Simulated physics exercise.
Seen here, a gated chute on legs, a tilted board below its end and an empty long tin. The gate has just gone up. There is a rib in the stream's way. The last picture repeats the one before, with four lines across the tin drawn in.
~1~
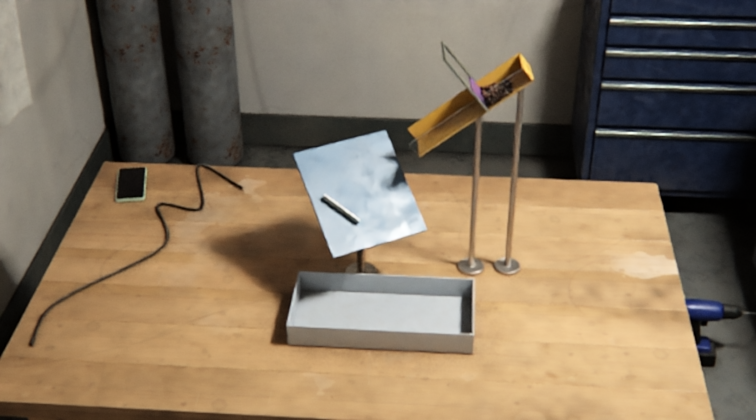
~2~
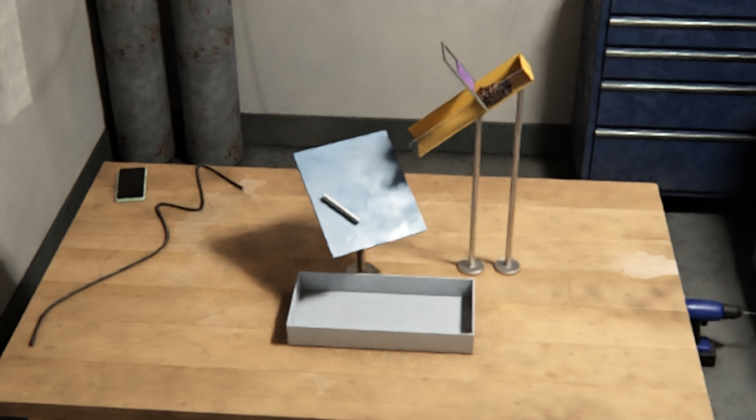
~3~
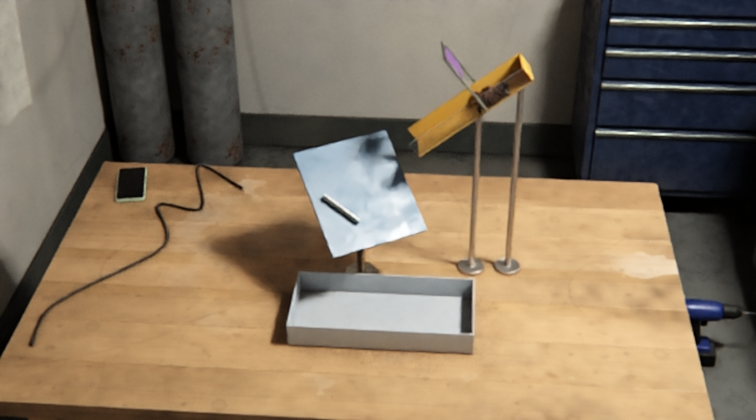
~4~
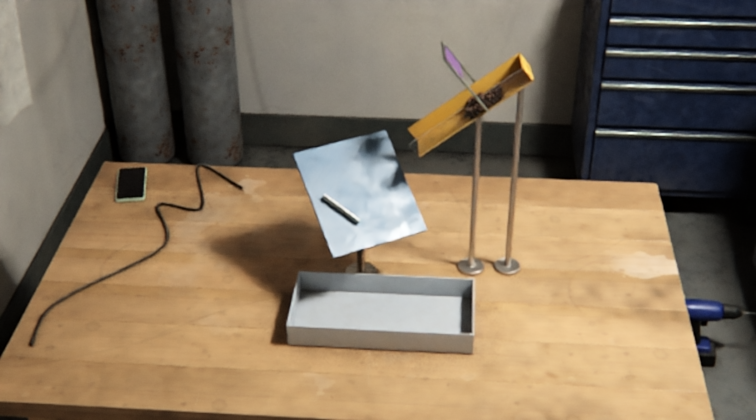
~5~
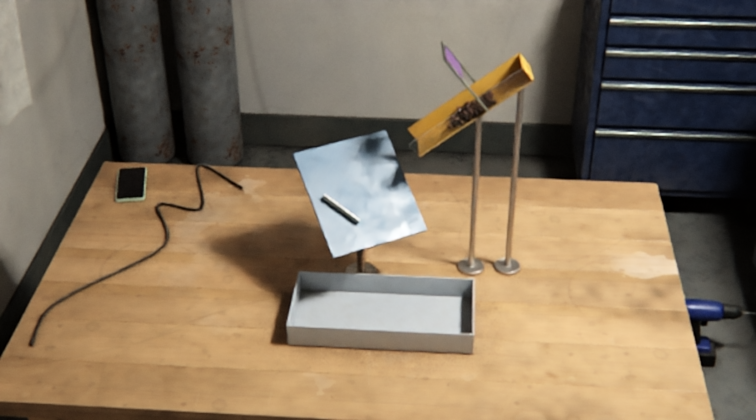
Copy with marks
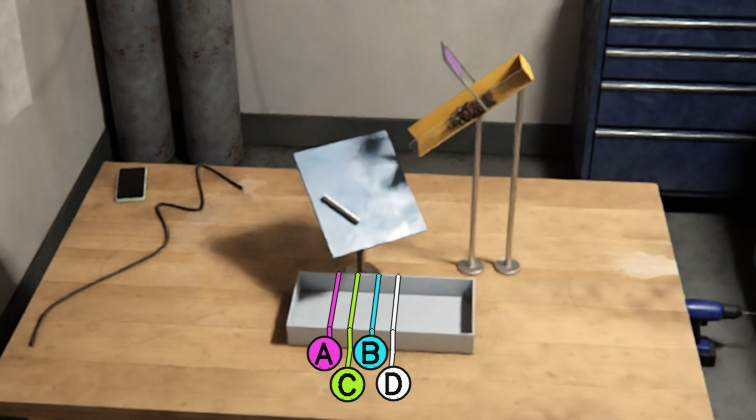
In the video, a purple gate rises on a yellow chute standing on legs above a wooden workbench, and small dark berries slide down the chute toward the lower left, above a tilted board and an empty grey tin.
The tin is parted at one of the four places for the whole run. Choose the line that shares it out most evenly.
D.
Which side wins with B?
More lands on the right.
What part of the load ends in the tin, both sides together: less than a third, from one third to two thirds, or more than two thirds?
More than two thirds.
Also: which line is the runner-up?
Line B.
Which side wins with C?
More lands on the right.
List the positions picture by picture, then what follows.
The first frame shows load behind the gate (495, 94), allspice berries; lip of the chute (419, 149), sloping fairly steeply.
The second frame shows middle of the board (360, 192), tilted fairly steeply; middle of its low edge (381, 243); of its high edge (340, 142).
The third frame shows front corners of the tin (287, 325) and (473, 334), empty; front of the load (479, 109).
The fourth frame shows middle of the load (481, 103); its front (465, 116), roughly a quarter of the way to the lip; rib from (324, 194) to (360, 220).
The fifth frame shows middle of the load (472, 107); its front (449, 127), roughly half of the way to the lip.
On the marked copy, line A crosses the front rim at (329, 327); line B crosses the front rim at (372, 329); line C crosses the front rim at (349, 328); line D crosses the front rim at (392, 330).
If A is chosen, of what is caught, just a few on the left of the divider, almost all on the right.
If B is chosen, of what is caught, about a tenth on the left of the divider, the larger part on the right.
If C is chosen, of what is caught, just a few on the left of the divider, almost all on the right.
If D is chosen, of what is caught, roughly half on the left of the divider, roughly half on the right.
